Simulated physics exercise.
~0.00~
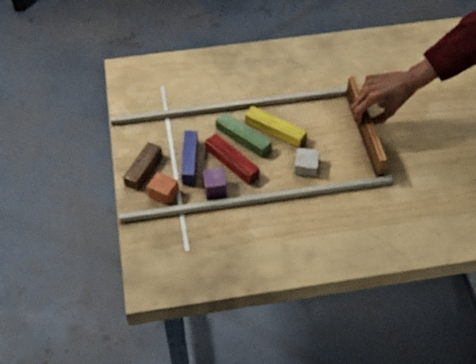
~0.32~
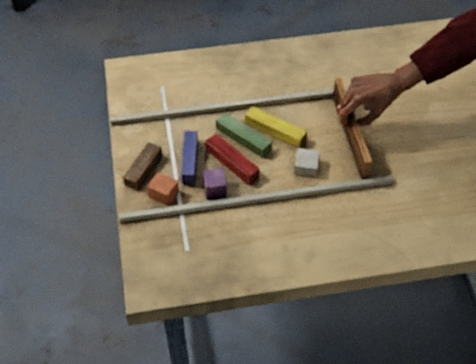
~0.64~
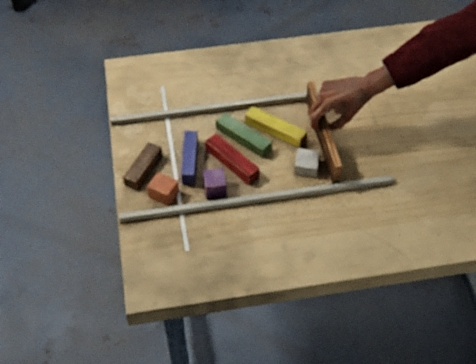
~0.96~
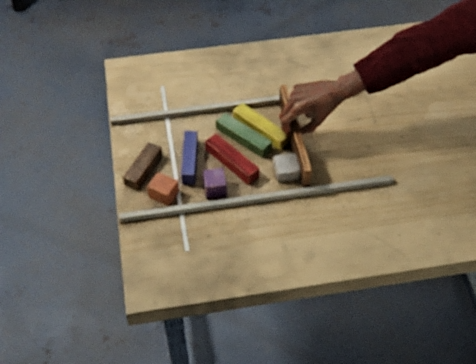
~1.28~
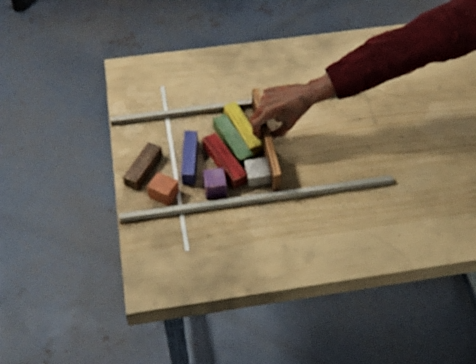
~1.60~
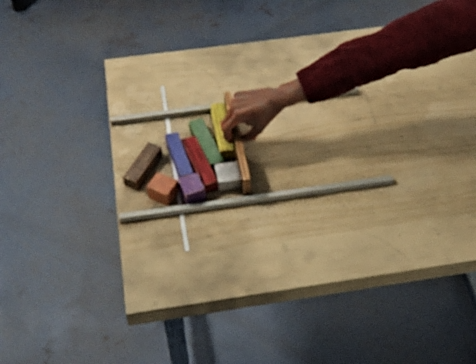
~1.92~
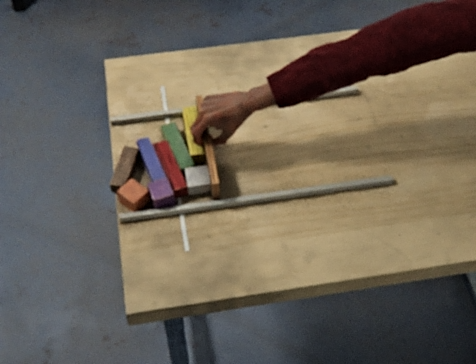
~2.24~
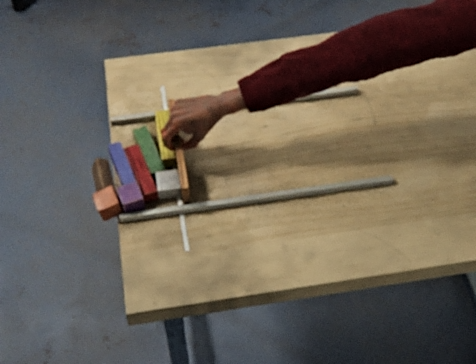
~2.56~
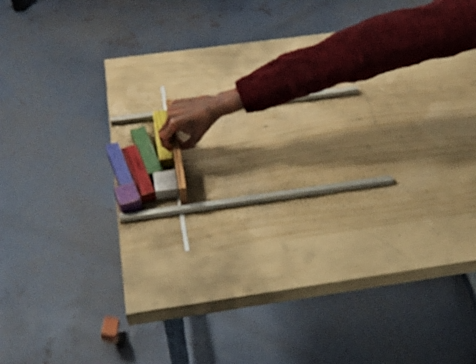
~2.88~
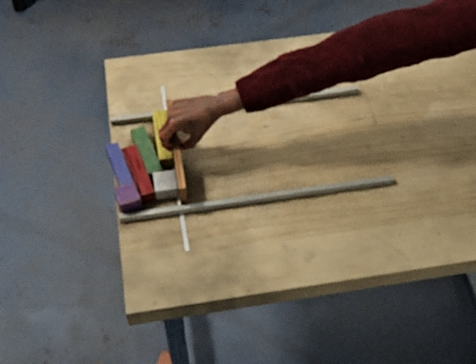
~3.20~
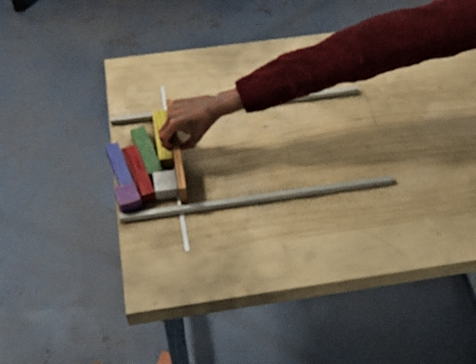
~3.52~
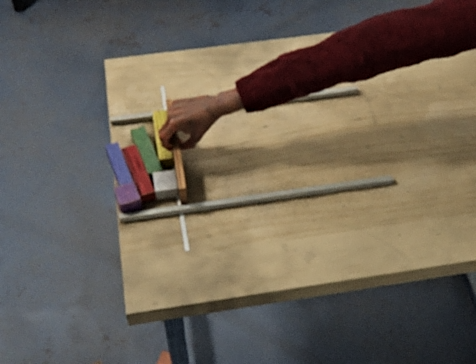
In this clip, a hand slides an upright board leftward between two rails on a table, gathering coloured blocks and sticks until it stops at a strip of tape. The brown bar and orange block drop off the left edge, while the others stay on the table.
